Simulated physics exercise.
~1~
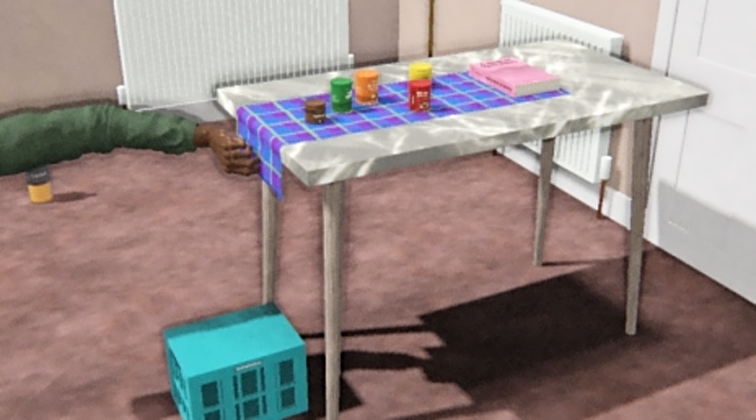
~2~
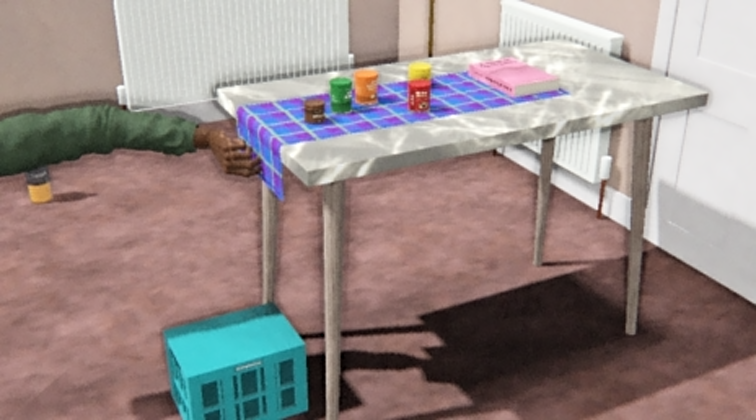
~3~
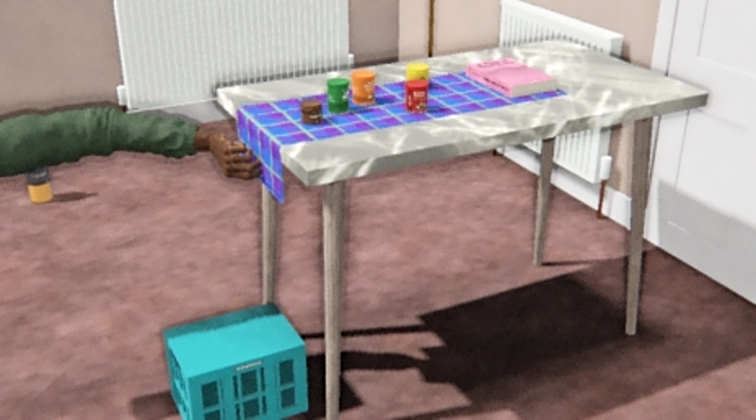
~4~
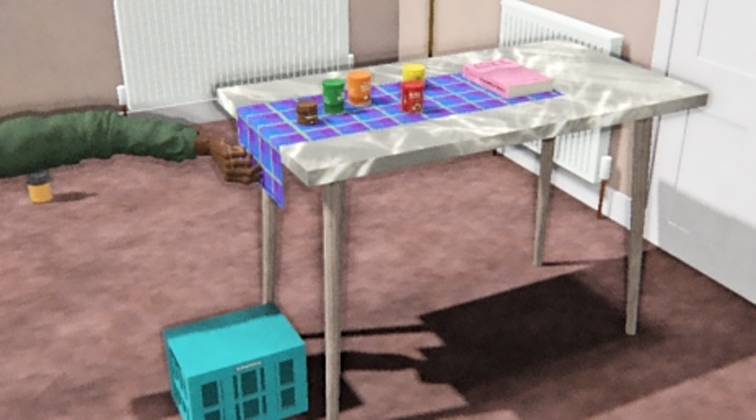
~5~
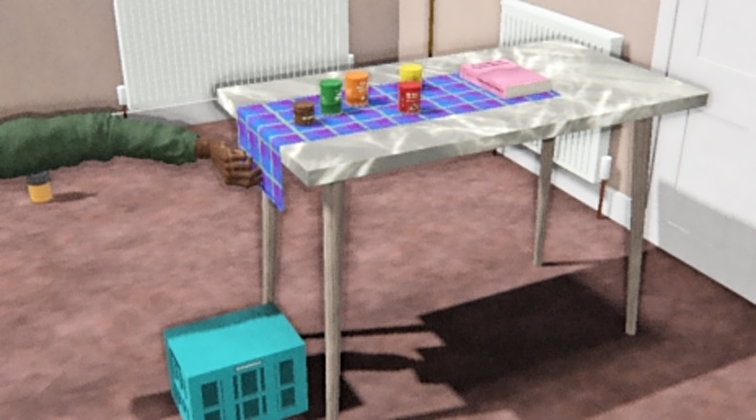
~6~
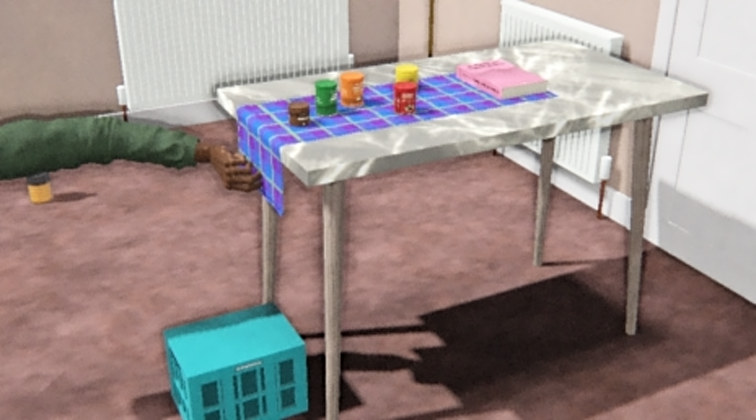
A purple checked table runner slides slightly to the left as a hand grips its hanging end, carrying the small pots, cans and pink item on it along, while the turquoise crate on the floor below stays still.
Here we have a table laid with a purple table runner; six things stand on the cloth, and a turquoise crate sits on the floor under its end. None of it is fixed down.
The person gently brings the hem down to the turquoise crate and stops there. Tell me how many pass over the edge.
Four pieces drop off.
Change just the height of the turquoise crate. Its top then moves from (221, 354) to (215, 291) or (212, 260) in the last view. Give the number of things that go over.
Then 2 and 1.
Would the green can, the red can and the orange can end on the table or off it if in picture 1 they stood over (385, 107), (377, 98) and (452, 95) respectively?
Green can: Off. Red can: Off. Orange can: Still up.
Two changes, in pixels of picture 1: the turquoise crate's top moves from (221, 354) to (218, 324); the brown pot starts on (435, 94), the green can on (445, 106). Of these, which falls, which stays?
The brown pot? Safe. The green can? Safe.
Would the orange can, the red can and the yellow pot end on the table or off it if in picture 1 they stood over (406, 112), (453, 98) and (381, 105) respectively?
For the orange can it's falling, for the red can it's staying, for the yellow pot it's falling.
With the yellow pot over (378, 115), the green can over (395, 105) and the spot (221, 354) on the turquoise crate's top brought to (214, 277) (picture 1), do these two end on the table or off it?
Observed: Yellow pot remains seated; green can remains seated.
Early on, hem near (262, 250); brown pot gone.
Midway, hem near (264, 312); brown pot, green can and orange can gone.
Finally, hem on the crate; brown pot, green can, orange can and red can gone. Over the edge go four.
